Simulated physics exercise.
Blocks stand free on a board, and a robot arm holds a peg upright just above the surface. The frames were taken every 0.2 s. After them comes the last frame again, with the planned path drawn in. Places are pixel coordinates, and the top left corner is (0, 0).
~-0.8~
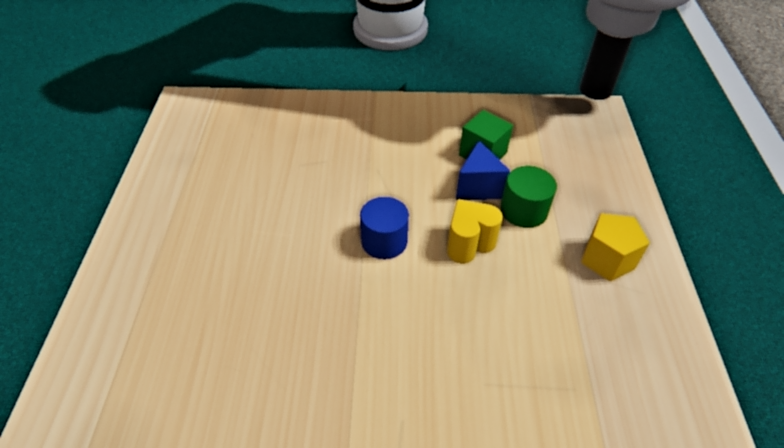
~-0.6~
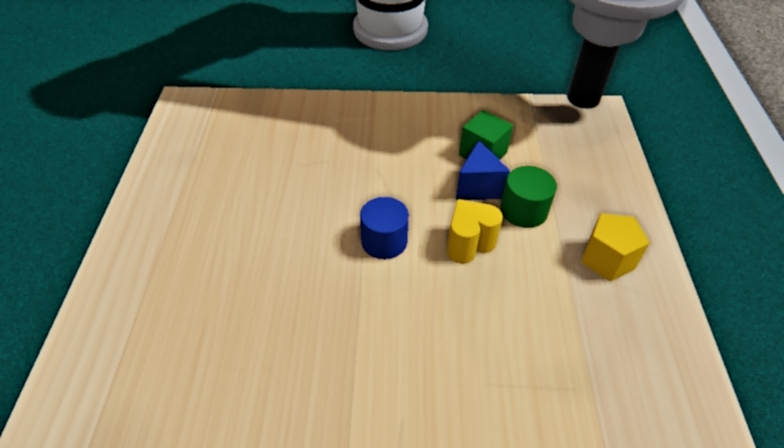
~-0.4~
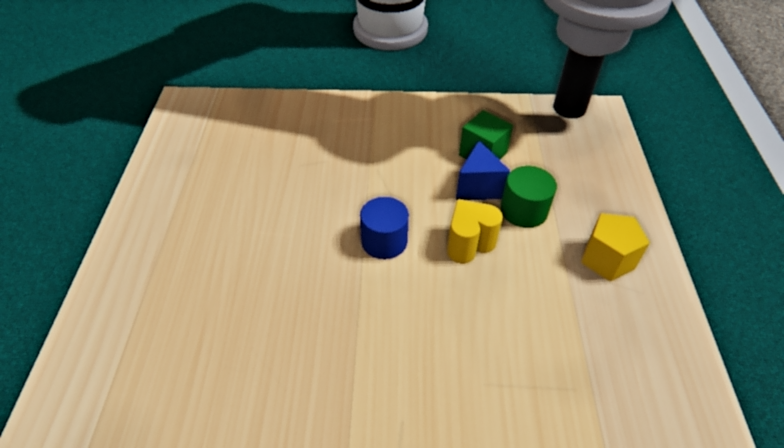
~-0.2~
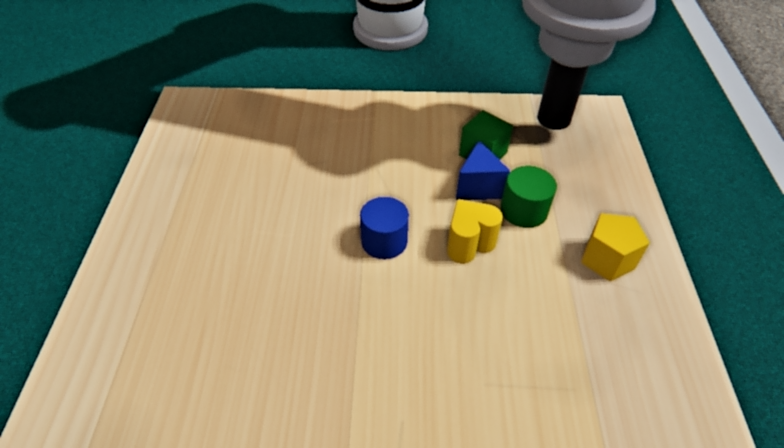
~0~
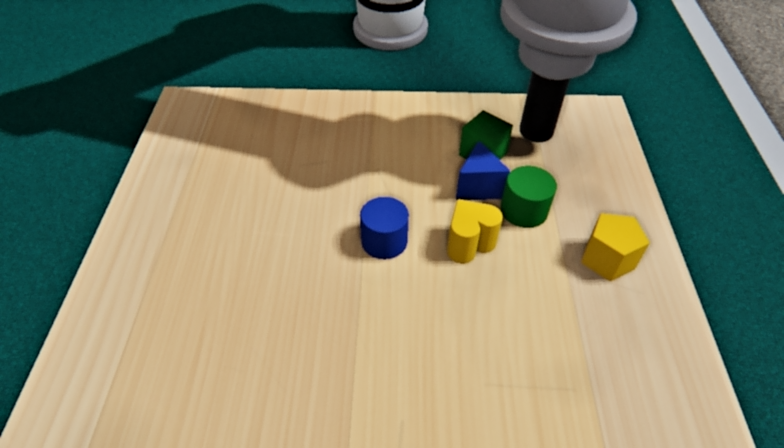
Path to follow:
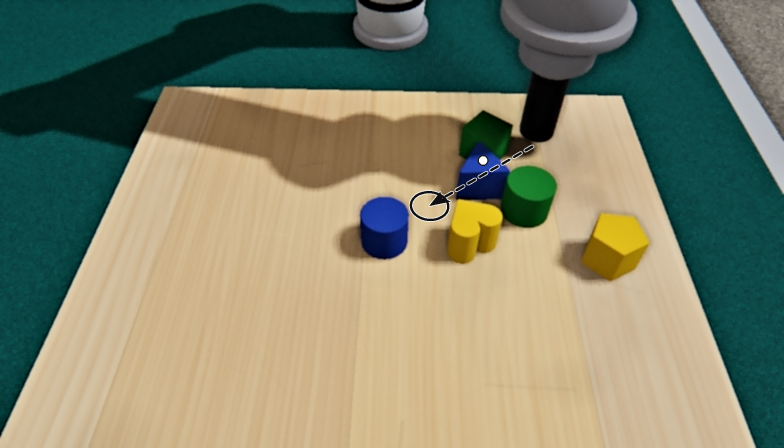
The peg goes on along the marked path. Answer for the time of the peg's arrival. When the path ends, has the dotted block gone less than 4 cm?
I'd say no.
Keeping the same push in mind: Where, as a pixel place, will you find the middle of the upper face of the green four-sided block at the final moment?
It ends at (447, 133).
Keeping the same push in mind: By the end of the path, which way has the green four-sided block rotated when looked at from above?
Rotates clockwise.
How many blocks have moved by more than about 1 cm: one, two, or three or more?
2 blocks.
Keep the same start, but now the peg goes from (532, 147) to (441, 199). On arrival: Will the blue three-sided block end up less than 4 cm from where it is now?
That would be a no.
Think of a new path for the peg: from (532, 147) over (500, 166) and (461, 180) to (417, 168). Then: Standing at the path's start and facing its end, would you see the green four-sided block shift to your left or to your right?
Slides right.
Path on the board, in a line from (532, 147) to (430, 206); the dot is on the blue three-sided block.
What follows on the original path. One third of the way, peg (503, 150); blue three-sided block (476, 161), turned 35° anticlockwise; green four-sided block (464, 129), turned 35° clockwise.
Two thirds of the way, peg (468, 170); blue three-sided block (453, 178), turned 35° anticlockwise; green four-sided block (448, 133), turned 95° clockwise.
At the end, peg (431, 191); yellow heart block in place; blue three-sided block (423, 203), turned 50° anticlockwise; green four-sided block (447, 133), turned 95° clockwise.
